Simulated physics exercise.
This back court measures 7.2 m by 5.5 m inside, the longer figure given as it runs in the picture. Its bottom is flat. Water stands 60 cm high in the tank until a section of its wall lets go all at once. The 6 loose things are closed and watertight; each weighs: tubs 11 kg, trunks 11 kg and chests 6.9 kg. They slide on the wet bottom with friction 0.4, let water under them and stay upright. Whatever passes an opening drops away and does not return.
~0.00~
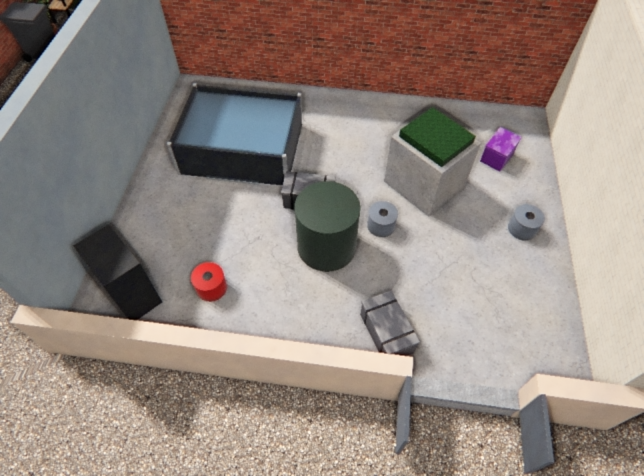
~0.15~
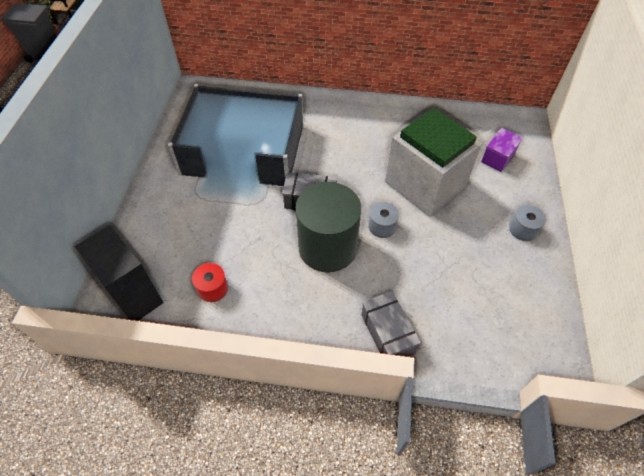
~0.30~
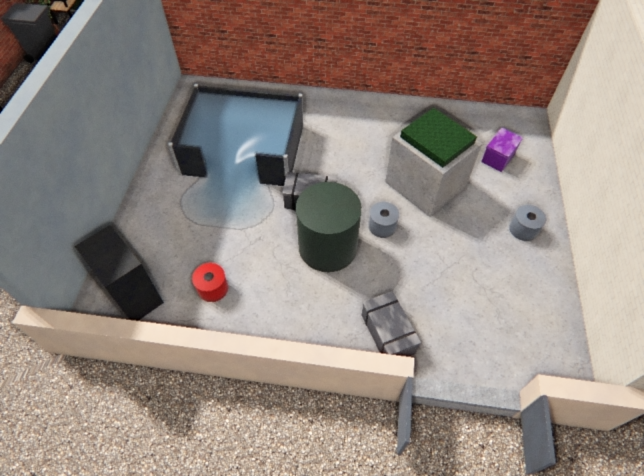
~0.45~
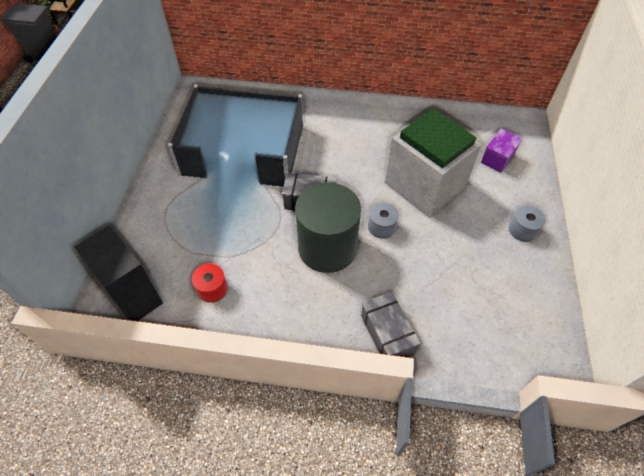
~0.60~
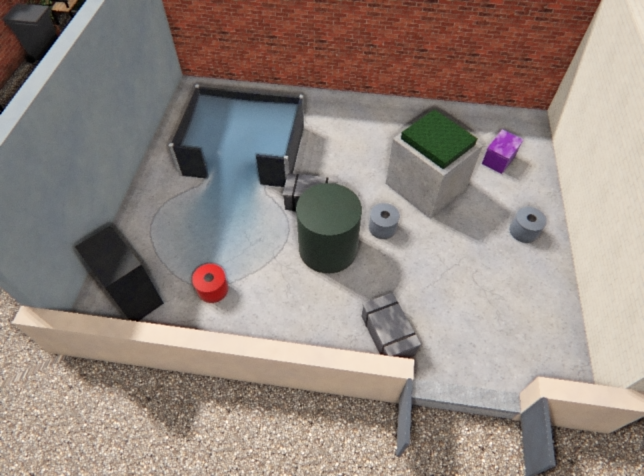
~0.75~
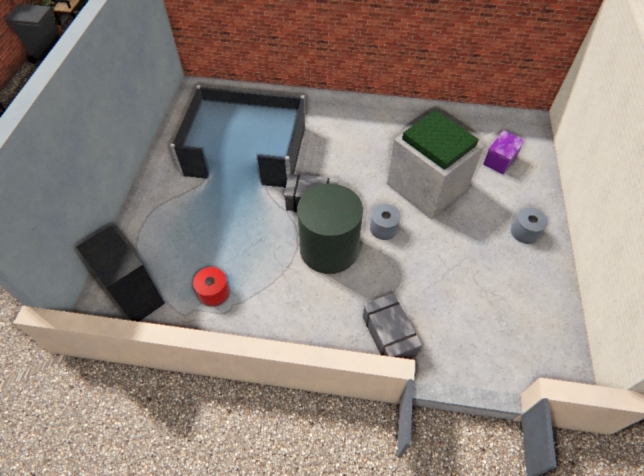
In a walled back court scattered with tubs, boxes and a big dark green cylinder, a raised pool stands full at the upper left. A gap opens in its front side and water pours out, spreading in a widening sheet across the floor and around the red tub, which barely shifts.
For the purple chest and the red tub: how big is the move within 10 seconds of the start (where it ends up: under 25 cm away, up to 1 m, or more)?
Purple chest stays put, red tub gets carried off.
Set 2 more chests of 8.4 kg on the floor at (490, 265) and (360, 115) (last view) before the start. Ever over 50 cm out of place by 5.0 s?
In that order: Short of it, short of it.
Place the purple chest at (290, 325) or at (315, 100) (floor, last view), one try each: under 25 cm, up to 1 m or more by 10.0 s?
In that order: It ends far away; it is nudged along.
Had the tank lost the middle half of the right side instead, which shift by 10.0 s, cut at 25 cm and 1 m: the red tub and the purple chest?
In that case the red tub stays put, the purple chest ends far away.
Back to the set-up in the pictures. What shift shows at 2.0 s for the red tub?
Roughly 80 cm by then.
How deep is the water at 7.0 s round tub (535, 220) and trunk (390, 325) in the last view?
About 4 and 3 cm.
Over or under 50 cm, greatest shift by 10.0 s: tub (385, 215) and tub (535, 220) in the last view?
In turn: Under, under.
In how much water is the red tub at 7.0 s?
Roughly 3 cm.
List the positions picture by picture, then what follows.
In the first frame, the purple chest at (504, 141), on the bottom; the red tub at (207, 276) rests on the ground; 2.5 m2 under water; 0 of 6 have shifted.
In the second frame, the purple chest at (505, 142) rests on the ground; the red tub at (209, 277), on the bottom; water covers 3.0 m2; 0 of 6 have shifted.
In the third frame, the purple chest at (505, 142), on the bottom; the red tub at (209, 277) rests on the ground; 3.7 m2 under water; 0 of 6 have shifted.
In the fourth frame, the purple chest at (505, 143) rests on the ground; the red tub at (208, 277), on the bottom; water covers 4.6 m2; 0 of 6 have shifted.
In the fifth frame, the purple chest at (506, 144) rests on the ground; the red tub at (209, 278), on the bottom; 5.6 m2 under water; 0 of 6 have shifted.
In the sixth frame, the purple chest at (507, 144) rests on the ground; the red tub at (210, 281) rests on the ground, 5 cm from its start; water covers 6.7 m2; 1 of 6 have shifted.
After 2.0 s the purple chest is near (507, 144), 0.0 m from its start, aground; the red tub is near (227, 316), 0.7 m from its start, afloat; 0 of 6 are out; 1 afloat.
After 4.5 s the purple chest is near (507, 144), 0.0 m from its start, aground; the red tub is near (347, 276), 1.9 m from its start, aground; 0 of 6 are out; 0 afloat.
After 7.0 s the purple chest is near (507, 144), 0.0 m from its start, aground; the red tub is near (375, 267), 2.3 m from its start, aground; 0 of 6 are out; 0 afloat.
After 10.0 s the purple chest is near (506, 144), 0.0 m from its start, aground; the red tub is near (375, 267), 2.3 m from its start, aground; 0 of 6 are out; 1 afloat.
